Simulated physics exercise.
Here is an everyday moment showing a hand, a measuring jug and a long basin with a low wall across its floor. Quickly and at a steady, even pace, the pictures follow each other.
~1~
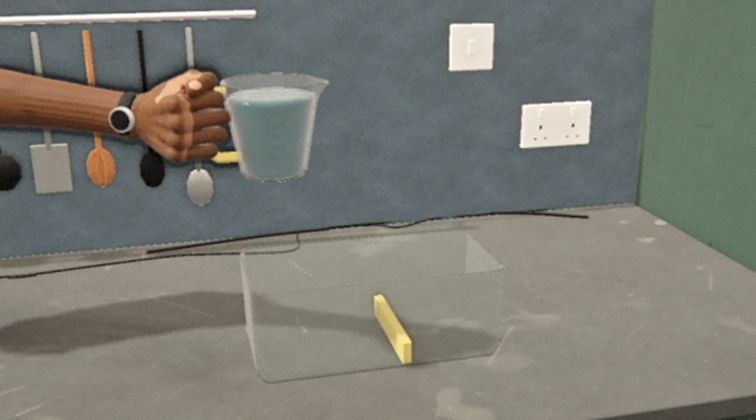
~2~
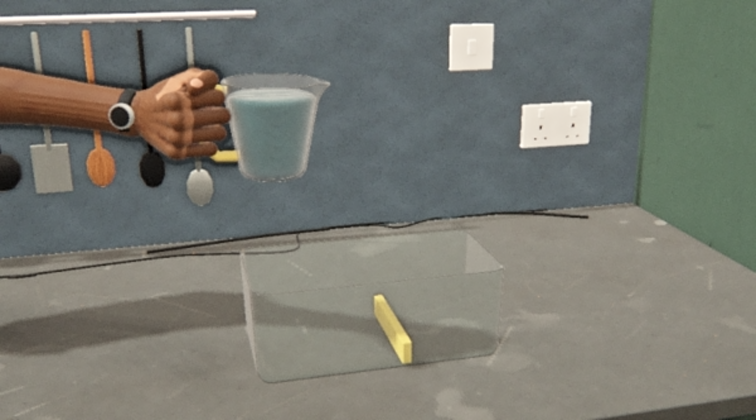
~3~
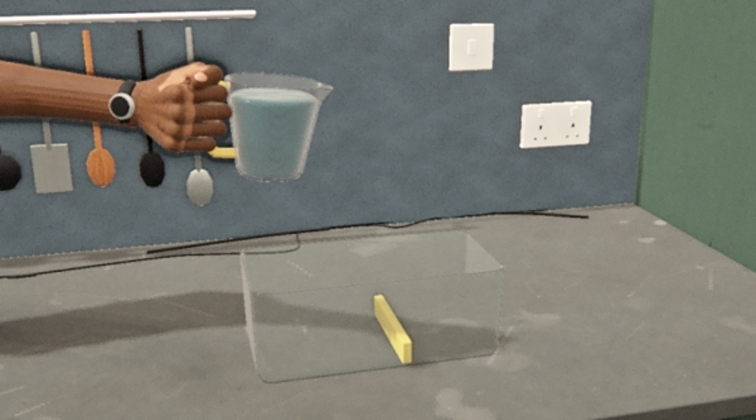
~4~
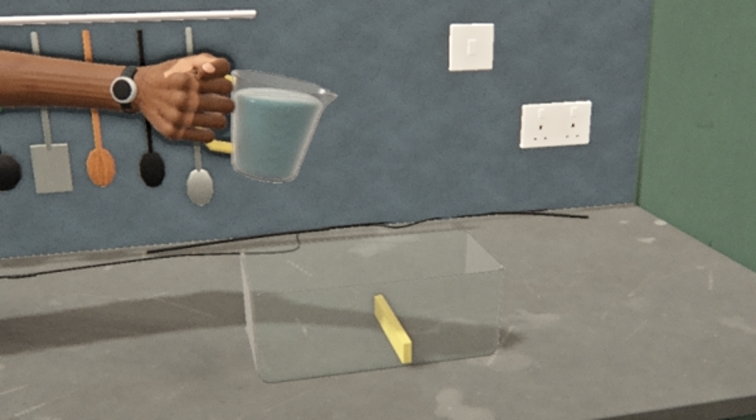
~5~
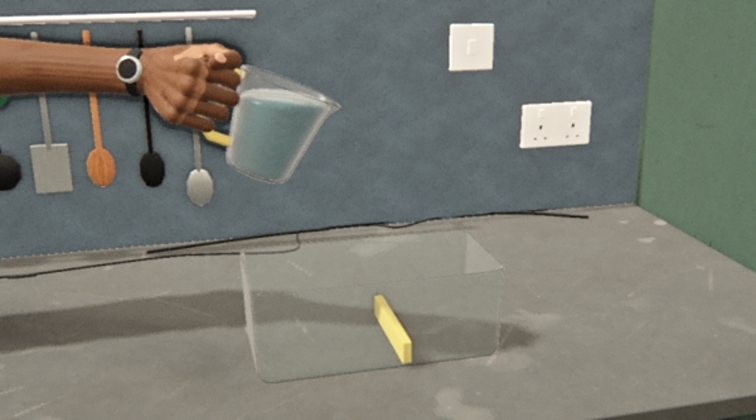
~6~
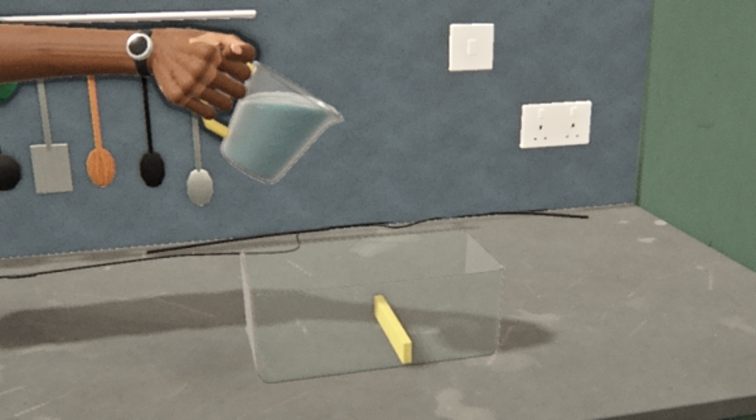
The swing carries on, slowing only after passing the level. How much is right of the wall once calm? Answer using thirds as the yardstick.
Between a third and two thirds of it.
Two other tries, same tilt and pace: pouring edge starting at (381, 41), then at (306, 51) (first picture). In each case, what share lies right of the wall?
First place gives some 60 %, second place some 20 %.
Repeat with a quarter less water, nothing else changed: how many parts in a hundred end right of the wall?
25 per cent or so.
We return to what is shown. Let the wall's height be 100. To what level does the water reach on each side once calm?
Roughly 40 left of the wall, roughly 50 right of it.
A moment on, the measuring jug is tipped on its side and 46 per cent is still to pour, 3 is left of the wall and 10 right of it.
Next, the measuring jug is tipped right over and 10 per cent is still to pour, 35 is left of the wall and 35 right of it.
Then the measuring jug is tipped right over and 1 per cent is still to pour, 49 is left of the wall and 44 right of it.
Later the measuring jug is tipped right over and 0 per cent is still to pour, 53 is left of the wall and 44 right of it.
In the end 53 per cent lies left of the wall, 45 right of it and 2 outside.
